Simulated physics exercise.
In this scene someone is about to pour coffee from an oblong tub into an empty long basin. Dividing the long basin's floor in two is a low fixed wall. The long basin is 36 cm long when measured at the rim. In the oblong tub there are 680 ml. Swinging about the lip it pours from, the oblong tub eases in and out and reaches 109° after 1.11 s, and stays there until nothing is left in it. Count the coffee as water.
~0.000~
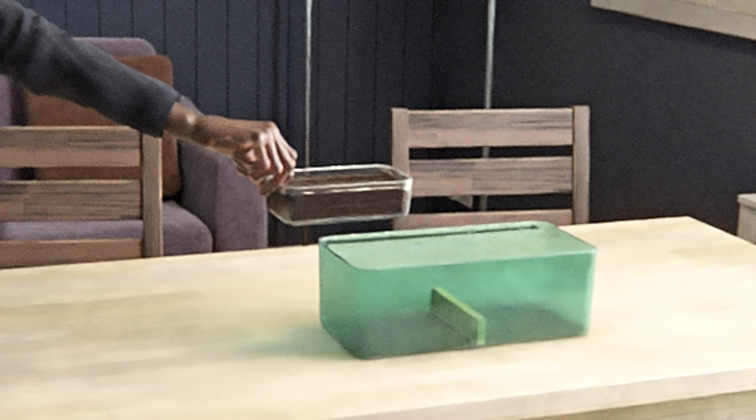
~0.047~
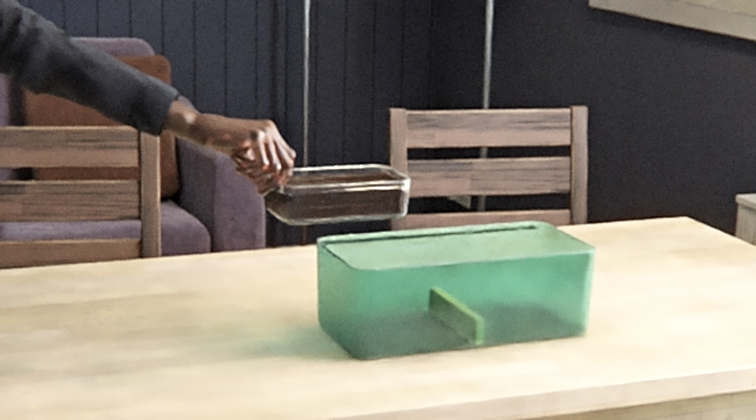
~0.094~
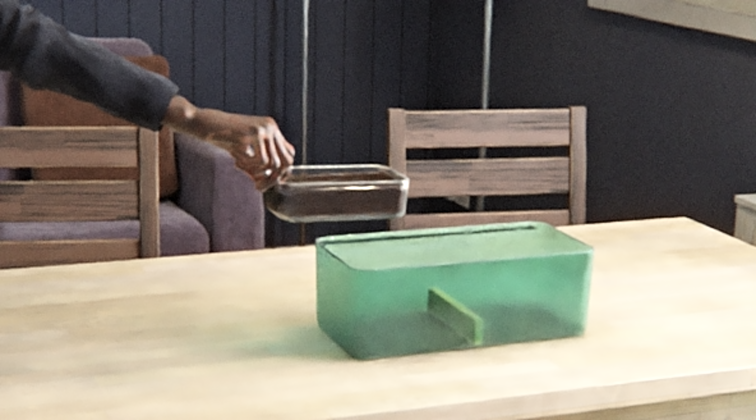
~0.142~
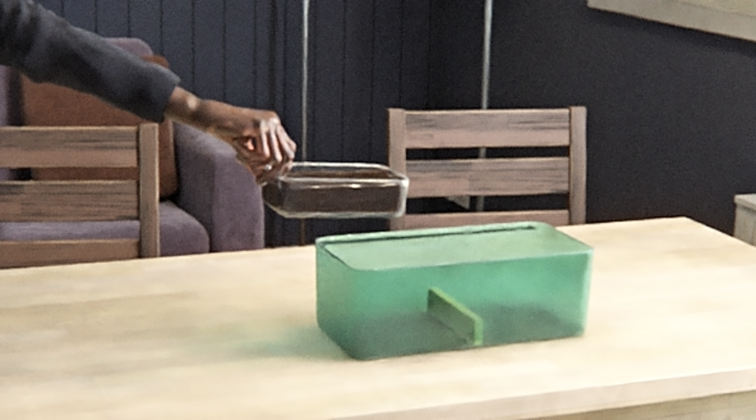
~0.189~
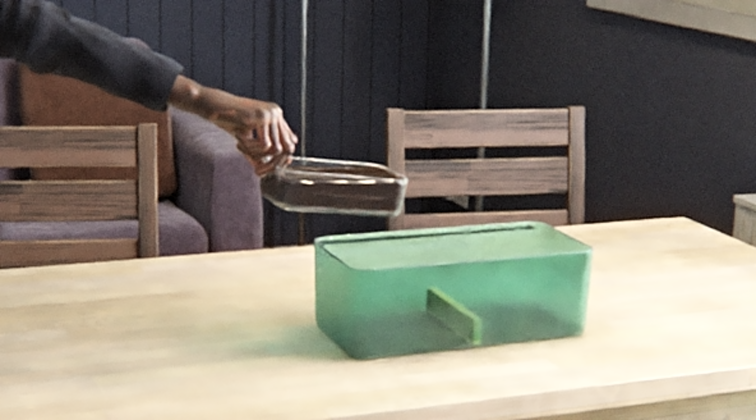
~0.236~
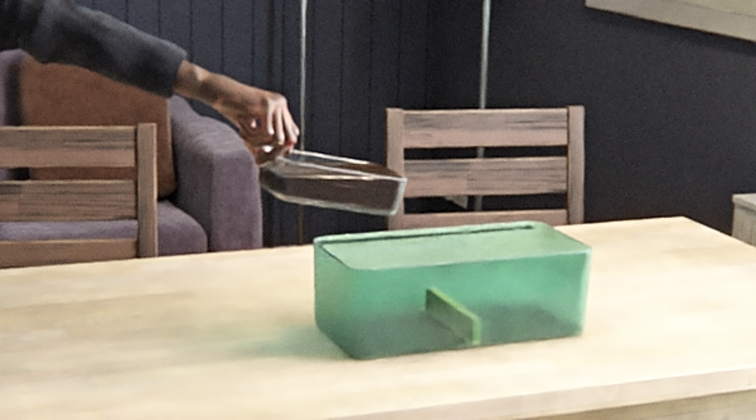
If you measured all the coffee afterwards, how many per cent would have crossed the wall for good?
Around 74 per cent would have crossed.
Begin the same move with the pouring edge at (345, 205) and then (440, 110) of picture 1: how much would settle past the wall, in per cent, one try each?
Respectively 10 and 80 %.
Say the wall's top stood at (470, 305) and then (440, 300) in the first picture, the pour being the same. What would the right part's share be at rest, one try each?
60 per cent first, 80 per cent second.
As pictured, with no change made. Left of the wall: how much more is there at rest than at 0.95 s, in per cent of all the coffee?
That amounts to roughly 5 per cent of the whole.
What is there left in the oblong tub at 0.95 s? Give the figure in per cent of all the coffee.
Share remaining: Approx. 2 %.
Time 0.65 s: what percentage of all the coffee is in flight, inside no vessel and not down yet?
My guess is roughly 52 %.
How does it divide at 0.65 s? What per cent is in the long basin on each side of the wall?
I'd say about 10 left and about 18 right.
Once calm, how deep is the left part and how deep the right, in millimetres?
Some 6 mm on the left and 18 mm on the right.
By 0.65 s the tilt is 69° and 20 per cent is still to pour, 10 is left of the wall and 17 right of it.
By 0.95 s the tilt is 104° and 2 per cent is still to pour, 18 is left of the wall and 74 right of it.
By 1.27 s the tilt is 109° and 0 per cent is still to pour, 23 is left of the wall and 74 right of it.
By 1.61 s the tilt is 109° and 0 per cent is still to pour, 23 is left of the wall and 75 right of it.
At rest 23 per cent lies left of the wall, 74 right of it and 3 outside.
